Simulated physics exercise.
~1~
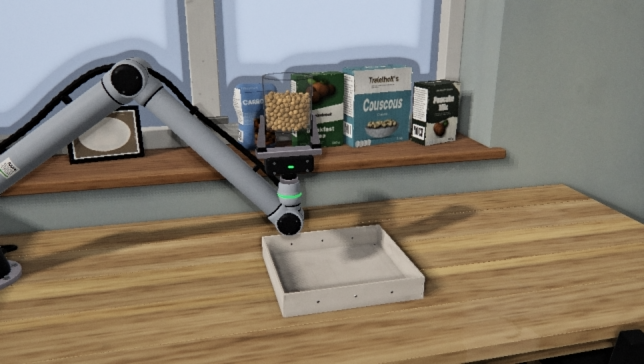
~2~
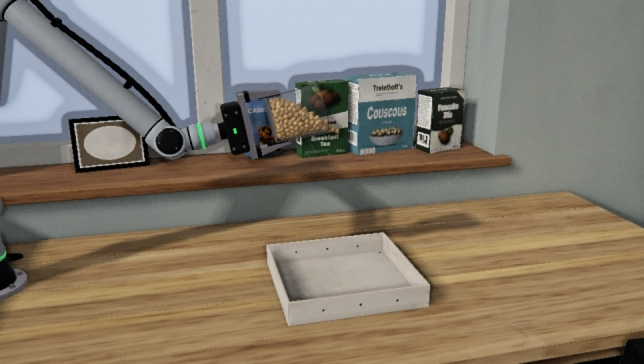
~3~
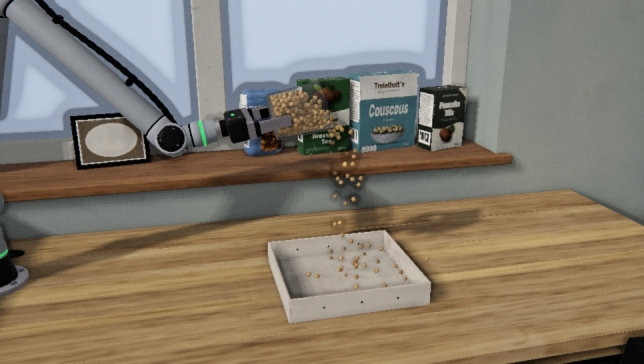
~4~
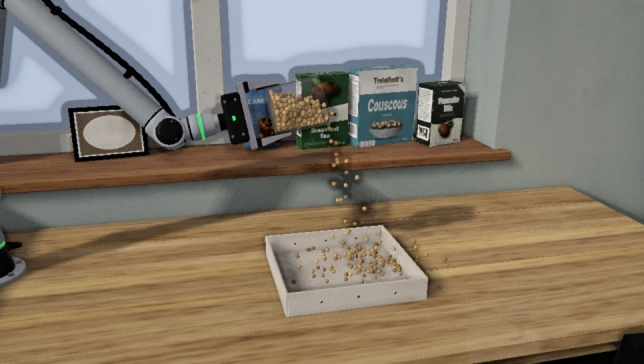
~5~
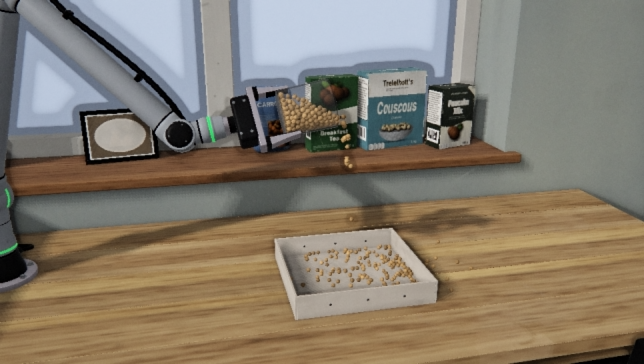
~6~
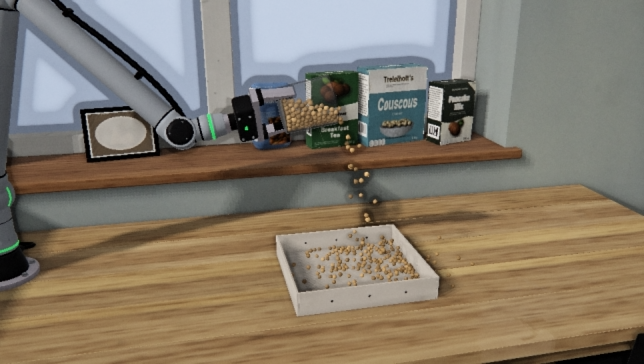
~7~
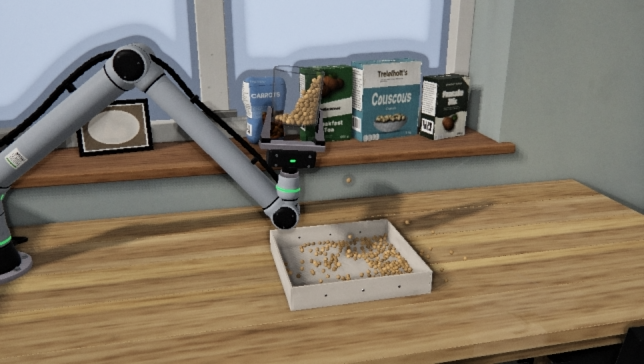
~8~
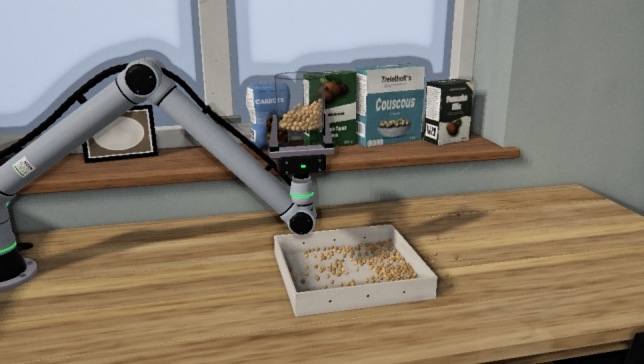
A wooden table stands before a window in a grey-walled room, seen from the front and slightly above, with the view swaying a little. A grey robot arm at the left holds a clear cup of tan chickpeas above a white tray, while a small framed picture and blue, green, white and dark food boxes line the wooden sill behind. The arm swings up and tips the cup onto its side toward the right. Chickpeas spill in a stream, scattering across the tray. Finally the arm brings the cup upright, with many chickpeas lying in the tray and a sloping heap left inside the cup.
